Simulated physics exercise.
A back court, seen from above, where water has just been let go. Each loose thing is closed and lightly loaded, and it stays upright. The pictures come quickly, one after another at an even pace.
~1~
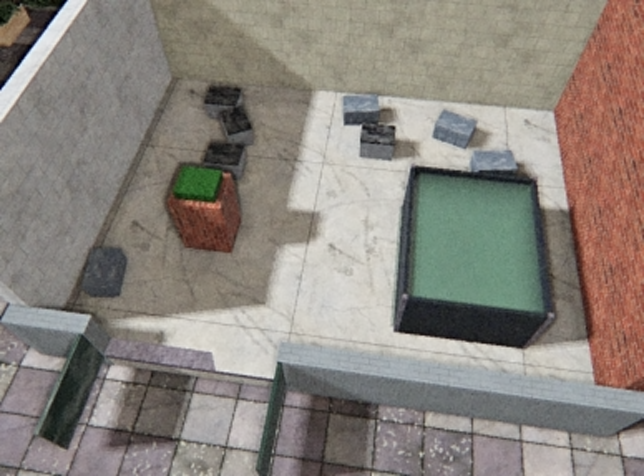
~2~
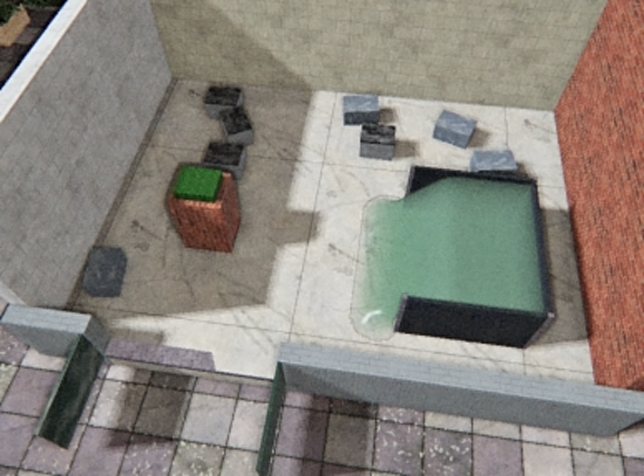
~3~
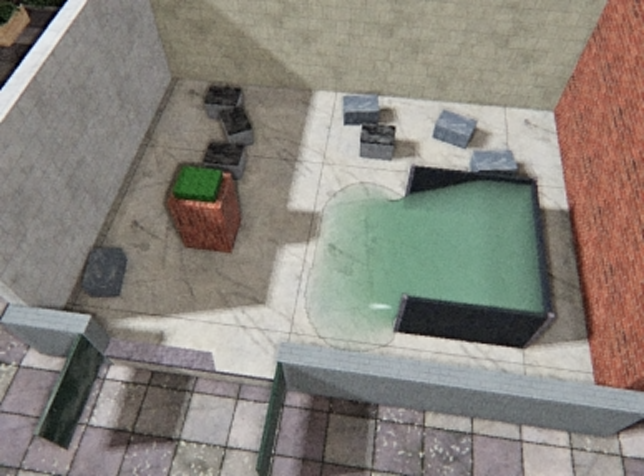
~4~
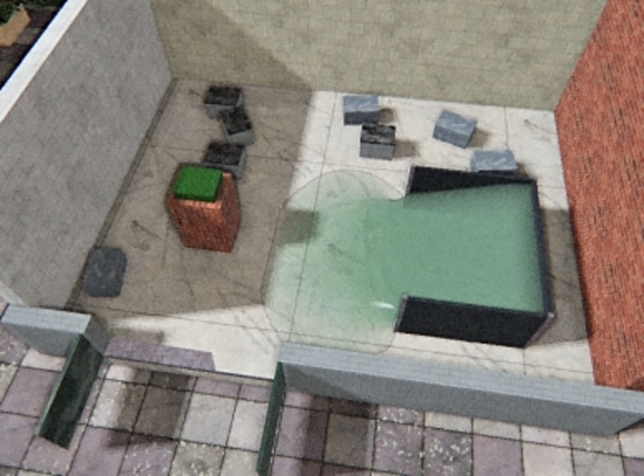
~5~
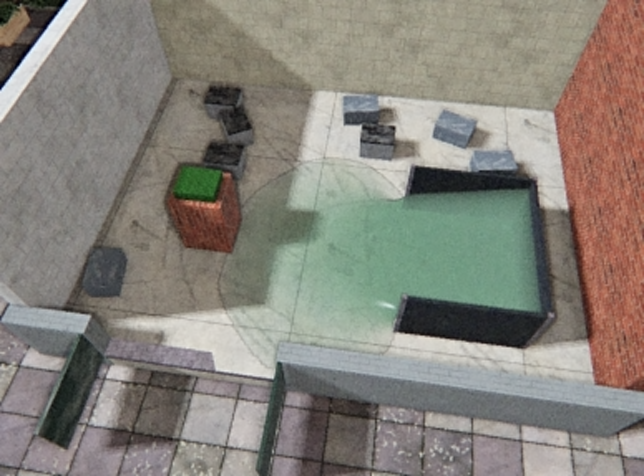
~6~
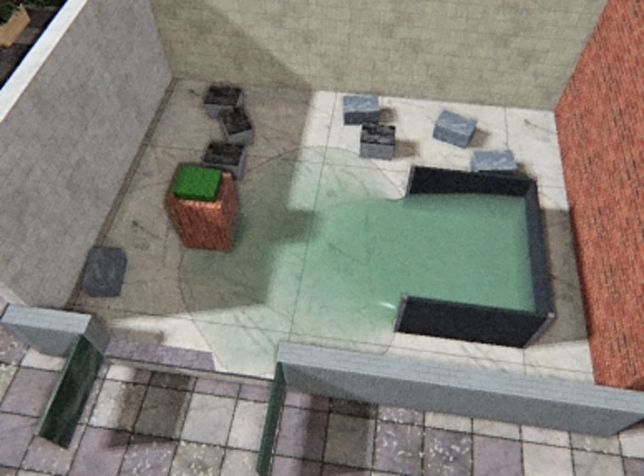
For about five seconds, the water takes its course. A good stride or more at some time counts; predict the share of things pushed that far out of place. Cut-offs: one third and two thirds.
Between one third and two thirds.
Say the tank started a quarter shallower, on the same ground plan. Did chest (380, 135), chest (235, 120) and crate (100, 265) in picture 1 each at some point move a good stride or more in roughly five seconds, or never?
Result by item: Didn't cover it; covered it; covered it.
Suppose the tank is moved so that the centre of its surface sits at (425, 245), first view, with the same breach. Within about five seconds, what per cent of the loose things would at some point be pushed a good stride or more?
Roughly 60 in a hundred.
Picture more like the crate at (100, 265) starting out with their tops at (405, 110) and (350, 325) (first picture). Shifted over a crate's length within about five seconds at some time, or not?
Outcome per entry: Stays where it is / gets dislodged.
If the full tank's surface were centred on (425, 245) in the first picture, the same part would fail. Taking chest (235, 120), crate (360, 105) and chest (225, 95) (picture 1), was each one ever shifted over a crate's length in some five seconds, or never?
Well, in order they come out as moved that far, moved that far and moved that far.
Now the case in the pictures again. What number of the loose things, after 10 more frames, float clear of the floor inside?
The figure is 3.
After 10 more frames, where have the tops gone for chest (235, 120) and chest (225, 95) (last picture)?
About (191, 88) and (197, 71).
A moment on, 0 of 8 are well off their spots; 0 afloat.
Next, 3 of 8 are well off their spots; 3 afloat.
Later, 3 of 8 are well off their spots; 4 afloat.
In the end, 4 of 8 are well off their spots, and 5 have been at some point; 4 afloat.
